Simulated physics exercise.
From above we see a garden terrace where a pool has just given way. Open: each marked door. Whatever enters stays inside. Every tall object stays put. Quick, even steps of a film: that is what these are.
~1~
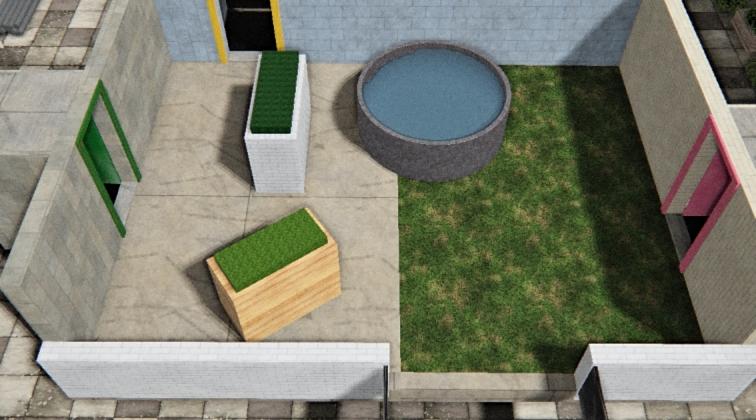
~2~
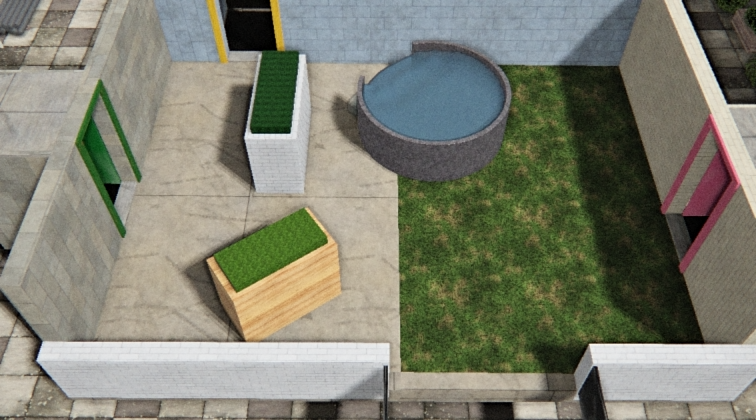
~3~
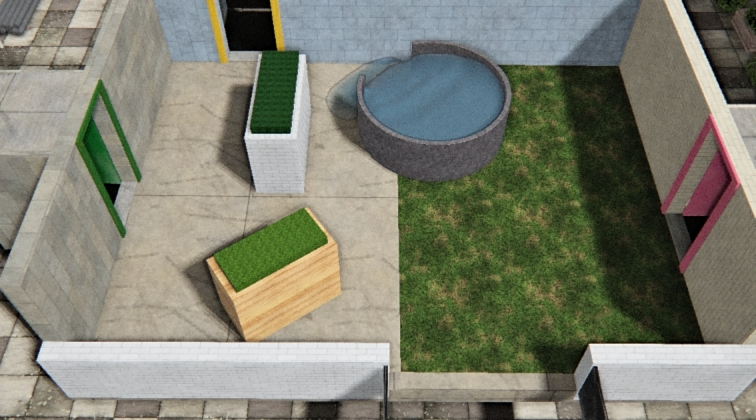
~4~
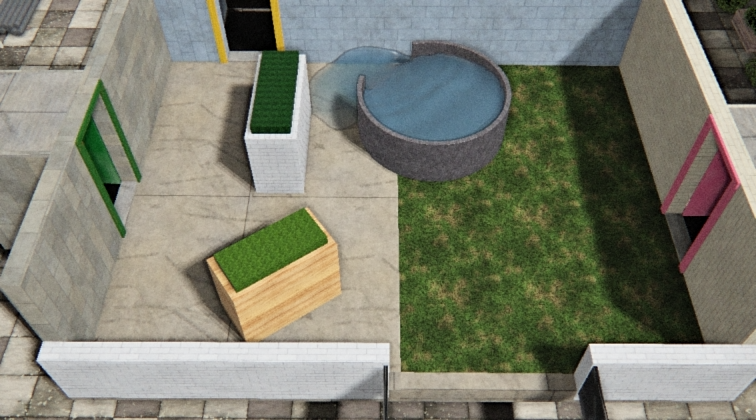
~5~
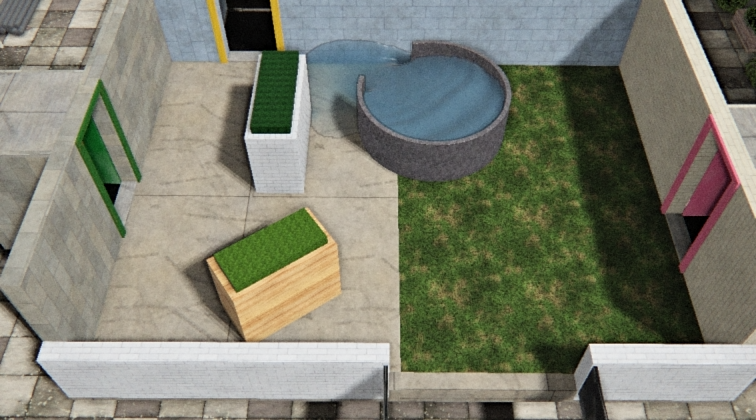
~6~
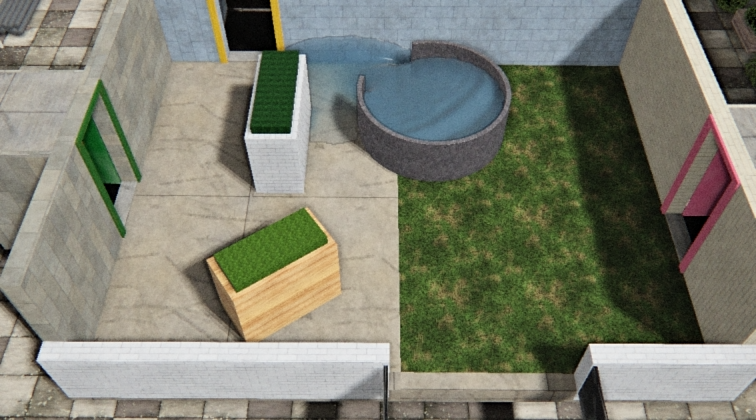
Water sits still in a round grey stone pool on a garden terrace until a gap opens in the wall on its far left side. A thin, clear sheet pours out through the gap, fanning across the paving toward the blue back wall, then spreads left behind the white grass-topped planter.
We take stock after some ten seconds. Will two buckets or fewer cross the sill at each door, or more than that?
My prediction: The pink door sees two pails or less; the yellow door sees more than two pails; the green door sees more than two pails.
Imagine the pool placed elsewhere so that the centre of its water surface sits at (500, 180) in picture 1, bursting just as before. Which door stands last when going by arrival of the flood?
The door in question is the pink one.
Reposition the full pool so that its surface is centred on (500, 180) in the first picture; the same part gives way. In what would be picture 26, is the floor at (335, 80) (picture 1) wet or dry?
Well, it ends up swamped there.
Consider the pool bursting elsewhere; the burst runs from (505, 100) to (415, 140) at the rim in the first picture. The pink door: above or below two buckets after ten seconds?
Pink: Exceeds it.
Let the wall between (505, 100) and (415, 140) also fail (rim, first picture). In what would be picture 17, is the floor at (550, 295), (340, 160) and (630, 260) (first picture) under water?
Soaked, untouched, soaked.
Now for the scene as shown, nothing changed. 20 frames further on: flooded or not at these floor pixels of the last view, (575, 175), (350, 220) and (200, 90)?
Point by point: Not yet wet, not yet wet, inundated.
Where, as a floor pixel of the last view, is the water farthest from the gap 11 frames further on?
The front's farthest point is close to (129, 217).
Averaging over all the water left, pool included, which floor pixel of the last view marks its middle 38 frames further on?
That puts it at around (330, 167).
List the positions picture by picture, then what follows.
The first picture shows still water in the pool at (434, 93).
In the second picture, the front is at (357, 113), out from the gap on the pool's far side.
In the third picture, water pours out on the pool's far side and has run to (332, 105).
In the fourth picture, water pours out on the pool's far side and has run to (311, 103).
In the fifth picture, the front is at a hidden place, out from the gap on the pool's far side.
In the sixth picture, the front is at a hidden place, out from the gap on the pool's far side.
A moment on, water covers 15 % of the floor; the pink door not reached, the yellow door under two buckets in, the green door not reached.
Next, water covers 20 % of the floor; the pink door not reached, the yellow door over two buckets in, the green door wet at the sill, nothing in.
Then, water covers 45 % of the floor; the pink door not reached, the yellow door over two buckets in, the green door under two buckets in.
Later, water covers 70 % of the floor; the pink door not reached, the yellow door far over two buckets in, the green door over two buckets in.
In the end, water covers 95 % of the floor; the pink door wet at the sill, nothing in, the yellow door far over two buckets in, the green door over two buckets in.
